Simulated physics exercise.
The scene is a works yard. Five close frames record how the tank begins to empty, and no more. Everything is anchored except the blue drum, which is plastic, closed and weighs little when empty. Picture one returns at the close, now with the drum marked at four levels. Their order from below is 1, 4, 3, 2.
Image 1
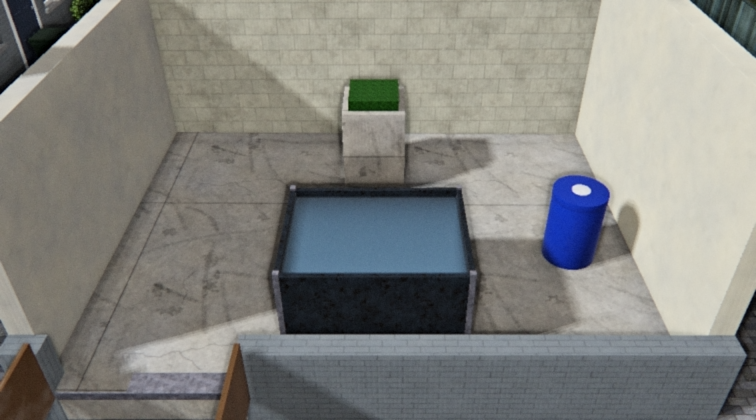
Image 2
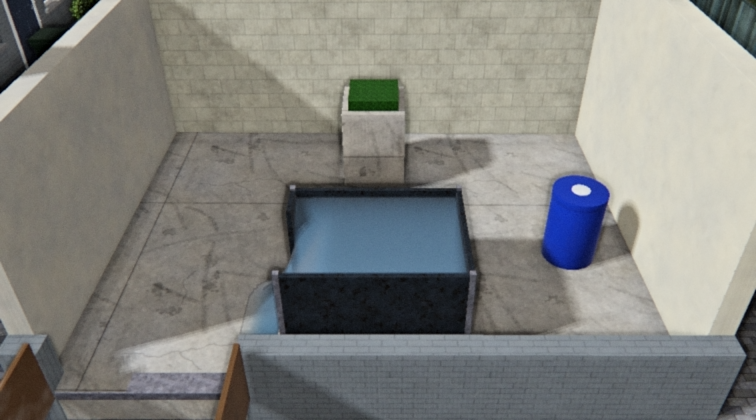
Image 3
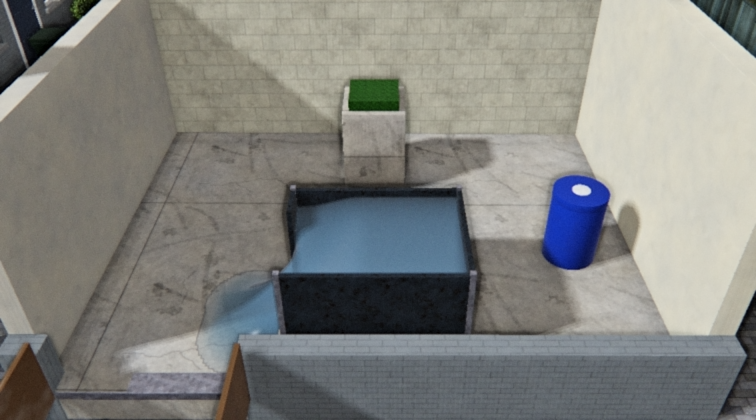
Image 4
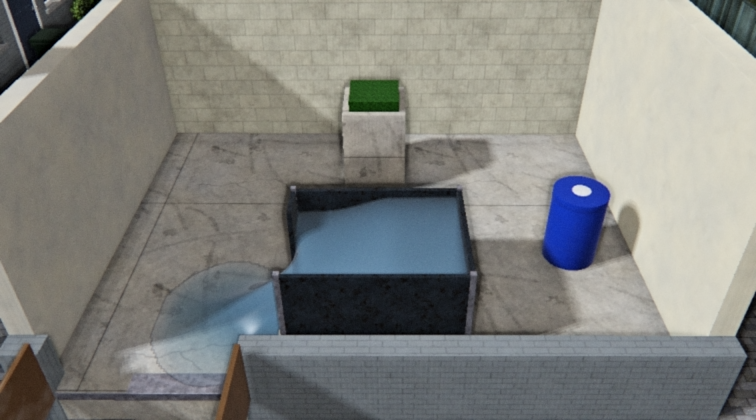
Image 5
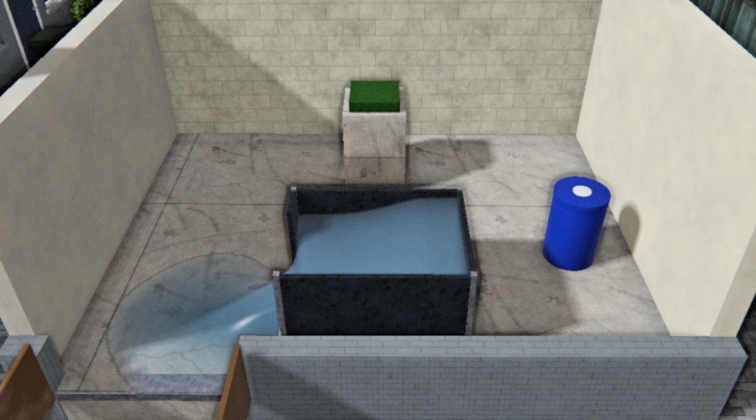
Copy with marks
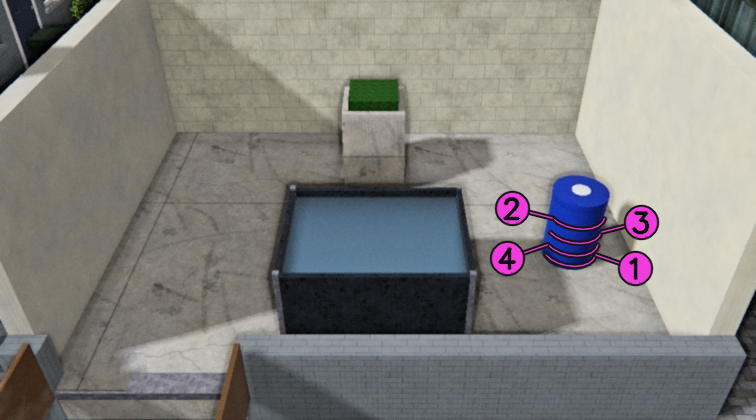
A dark-walled tank full of blue water stands in the middle of a paved, walled yard, seen from above and in front by a still camera. A blue drum with a white lid stands to the right, a pale planter with a clipped green top behind, and a grey block wall in front. The tank's left side opens, and water pours out leftward, spreading in a widening rounded sheet across the paving while the level inside sinks.
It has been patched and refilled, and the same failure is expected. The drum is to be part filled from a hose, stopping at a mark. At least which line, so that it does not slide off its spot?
Take 1.
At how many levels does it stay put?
All of them.
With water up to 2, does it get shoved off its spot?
No, that is safe.
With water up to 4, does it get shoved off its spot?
No, not at all.
On the marked copy, 1 at (574, 266); 2 at (583, 229); 3 at (579, 243); 4 at (577, 255); from the bottom up 1, 4, 3, 2.
Choosing 1, it does not move.
Choosing 2, it does not move.
Choosing 3, it does not move.
Choosing 4, it does not move.
